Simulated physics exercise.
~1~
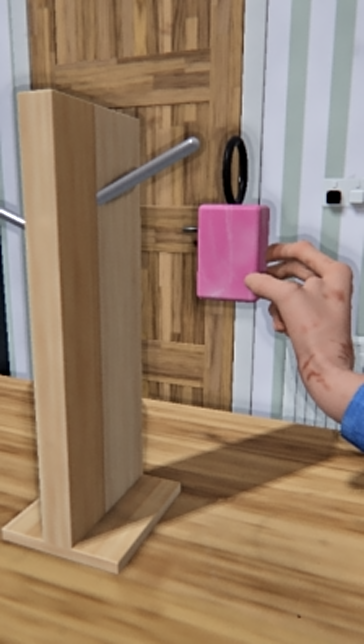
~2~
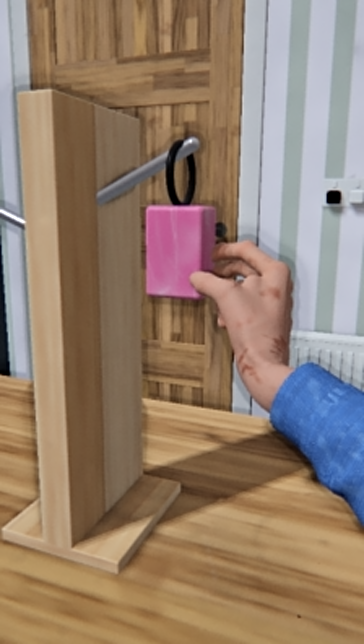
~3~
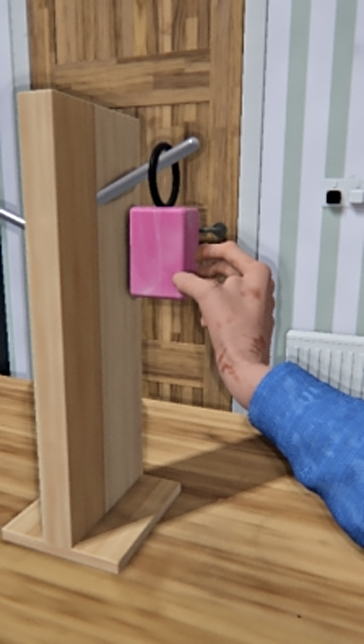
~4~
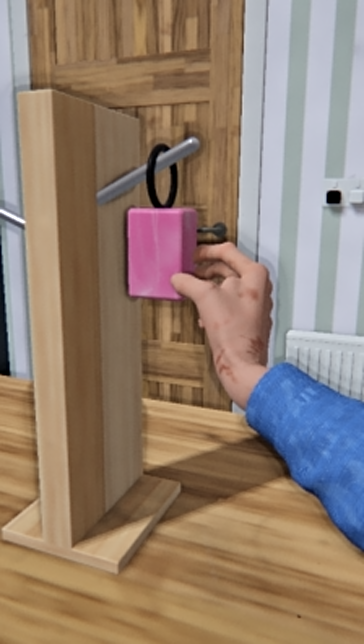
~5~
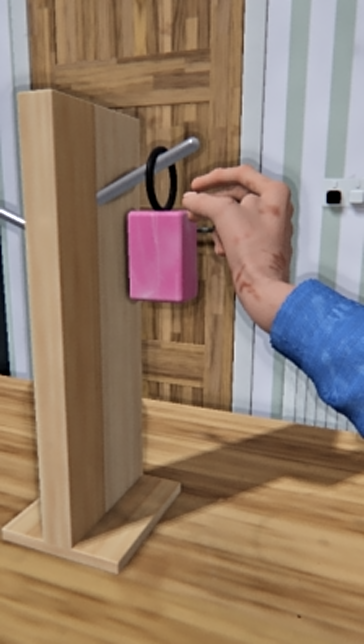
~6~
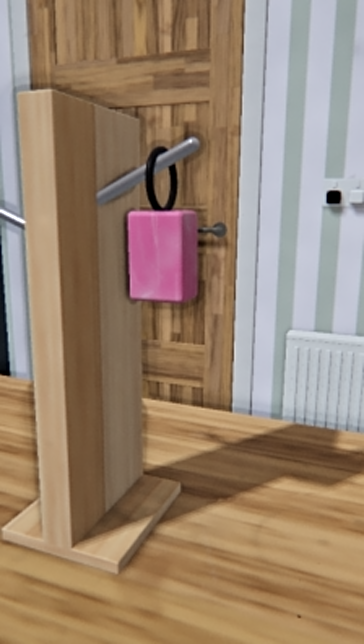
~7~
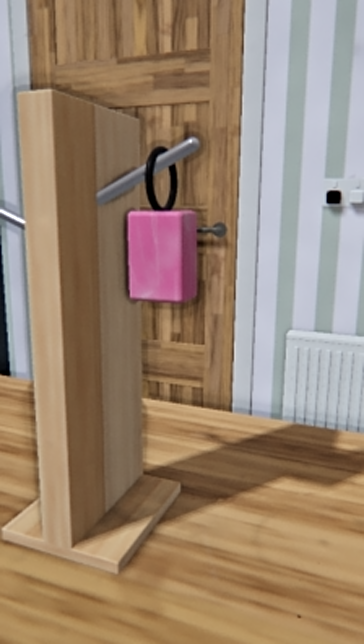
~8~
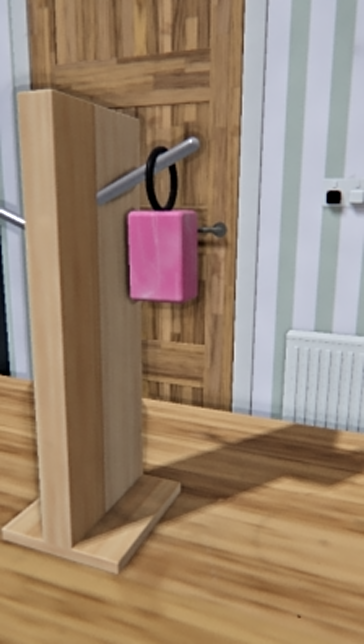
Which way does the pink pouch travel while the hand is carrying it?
The pink pouch moves to the left, toward the wooden stand and onto its peg.
